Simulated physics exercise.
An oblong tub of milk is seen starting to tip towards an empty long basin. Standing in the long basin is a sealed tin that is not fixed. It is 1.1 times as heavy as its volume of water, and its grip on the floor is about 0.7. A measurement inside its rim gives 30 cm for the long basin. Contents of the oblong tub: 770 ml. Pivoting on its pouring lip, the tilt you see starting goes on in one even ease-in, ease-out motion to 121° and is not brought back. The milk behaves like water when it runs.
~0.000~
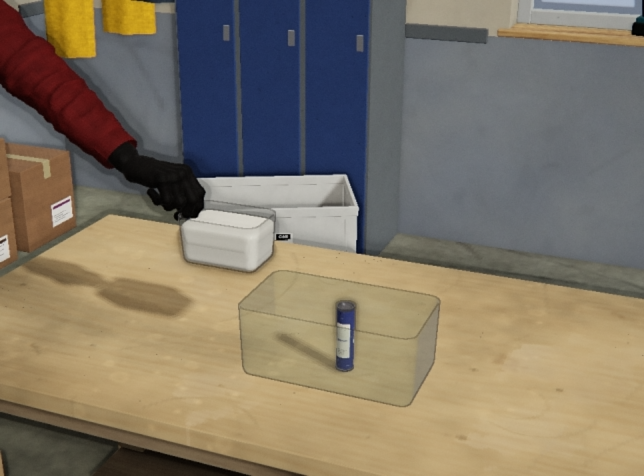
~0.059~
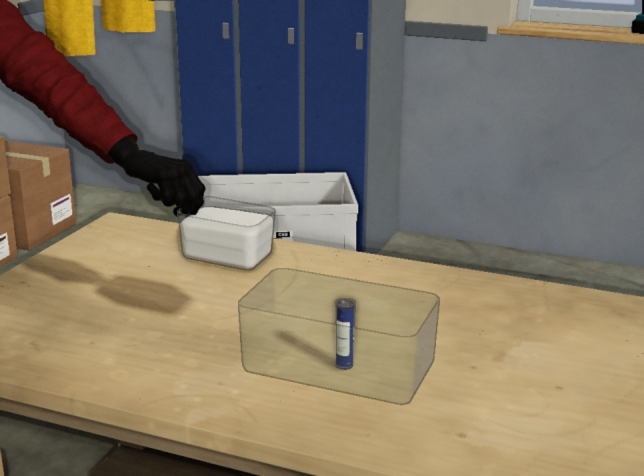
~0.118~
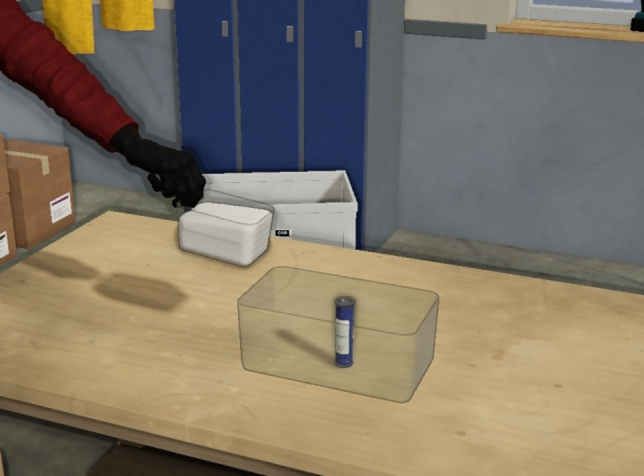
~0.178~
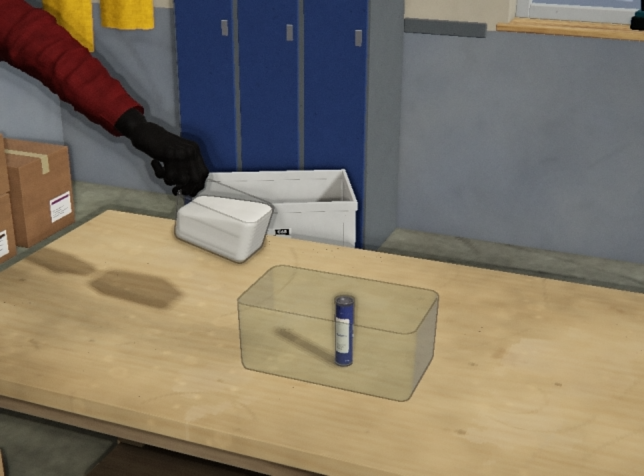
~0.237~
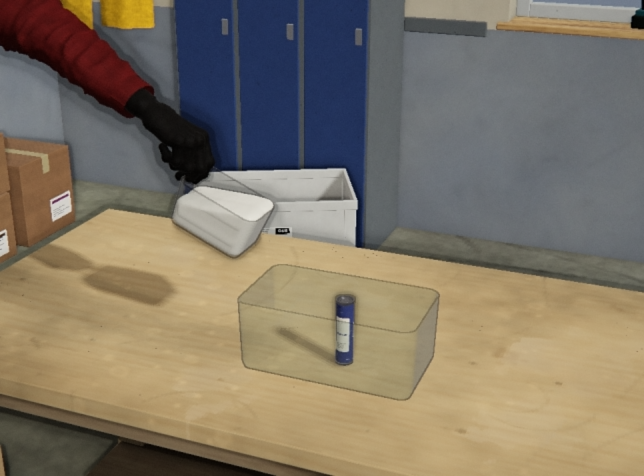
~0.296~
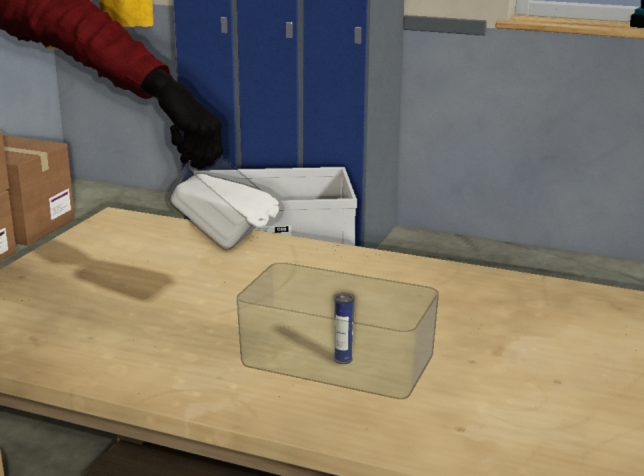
An oblong tub of white milk, beside a black-gloved hand on a red-sleeved arm, tilts rightward, slowly then more steeply, toward a long white basin behind a wooden table, where a blue cylinder stands within a clear box.
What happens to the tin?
It overbalances.
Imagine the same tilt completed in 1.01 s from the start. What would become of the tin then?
Result: Tin tipped over.
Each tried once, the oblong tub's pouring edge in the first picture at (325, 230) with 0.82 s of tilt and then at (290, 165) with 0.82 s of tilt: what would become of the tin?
First it stays on its base; then it stays on its base.
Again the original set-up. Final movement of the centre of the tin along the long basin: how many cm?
Shift of tin centre: Approx. 7.5 cm.
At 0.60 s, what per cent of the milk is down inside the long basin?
Close to 22 in a hundred.
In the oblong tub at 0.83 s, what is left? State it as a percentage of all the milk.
Roughly 0 per cent.
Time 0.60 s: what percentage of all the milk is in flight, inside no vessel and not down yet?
Some 54 per cent, I reckon.
After 0.60 s the tilt is 101° and 24 per cent is still to pour; the tin stands where it began.
After 0.83 s the tilt is 121° and 0 per cent is still to pour; the tin leans 44°.
After 1.06 s the tilt is 121° and 0 per cent is still to pour; the tin lies on its side.
After 1.32 s the tilt is 121° and 0 per cent is still to pour; the tin lies on its side.
In the end the tin lies on its side.
